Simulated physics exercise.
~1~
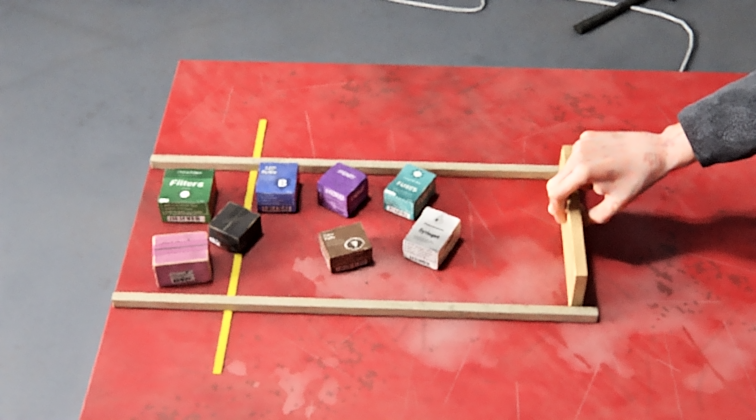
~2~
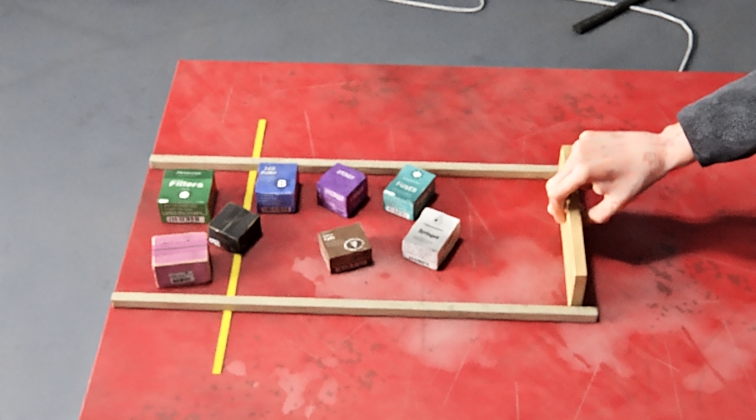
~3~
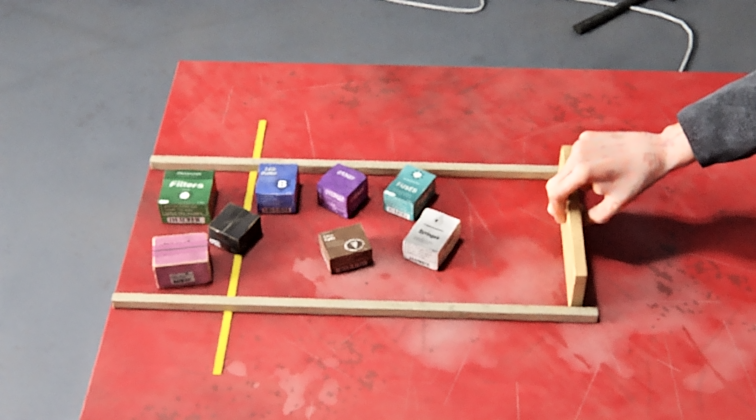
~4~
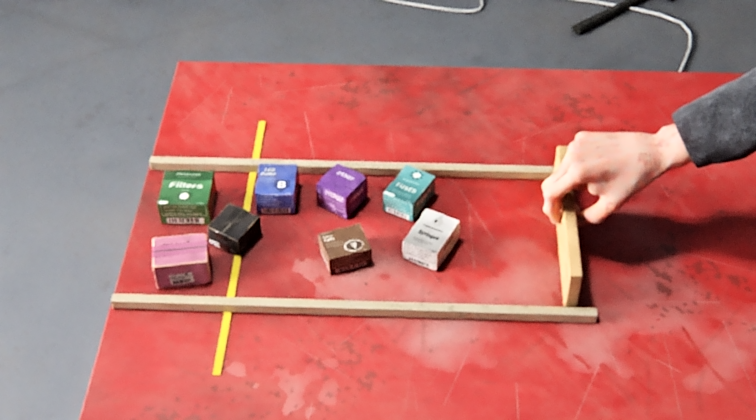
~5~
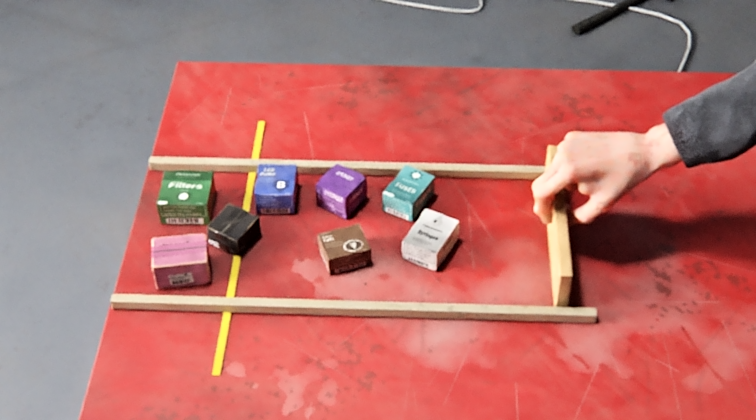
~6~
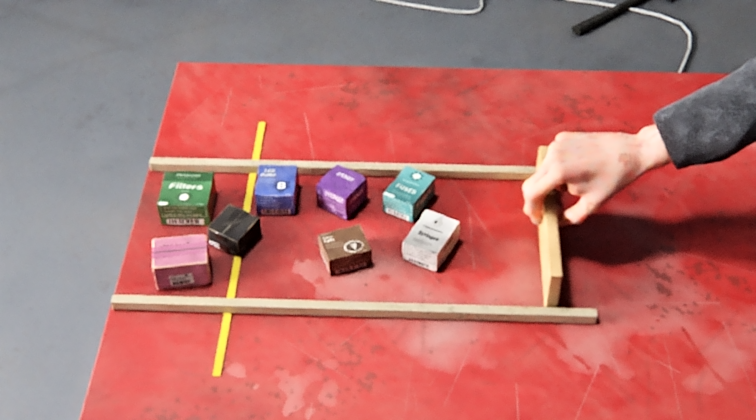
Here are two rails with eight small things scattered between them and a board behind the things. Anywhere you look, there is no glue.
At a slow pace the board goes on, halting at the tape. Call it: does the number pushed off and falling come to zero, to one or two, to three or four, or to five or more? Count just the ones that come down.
It comes to one or two.
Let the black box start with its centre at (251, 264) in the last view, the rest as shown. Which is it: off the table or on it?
It survives.
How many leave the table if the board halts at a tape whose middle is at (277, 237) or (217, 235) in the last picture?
So it's 0 the first time and 3 the second time.
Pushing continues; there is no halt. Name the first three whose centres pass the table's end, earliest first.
Green box, black box, blue box.
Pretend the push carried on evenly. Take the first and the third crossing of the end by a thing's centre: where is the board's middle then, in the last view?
First: Around (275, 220). Next: Around (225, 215).
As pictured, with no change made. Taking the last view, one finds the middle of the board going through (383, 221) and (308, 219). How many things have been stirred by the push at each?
So 4, and at the other place 7.
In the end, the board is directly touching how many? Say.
Well, it touches 2.
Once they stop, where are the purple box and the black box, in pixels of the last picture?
You'll see the purple box at (194, 192), with the black box at (141, 223).
Early on, none off yet; green box at rest near (188, 198); pink box at rest near (182, 262); black box at rest near (234, 231).
A while later, none off yet; green box at rest near (188, 198); pink box at rest near (182, 262); black box moving near (227, 230).
Finally, the number that fall off is one or two; lost, green box.
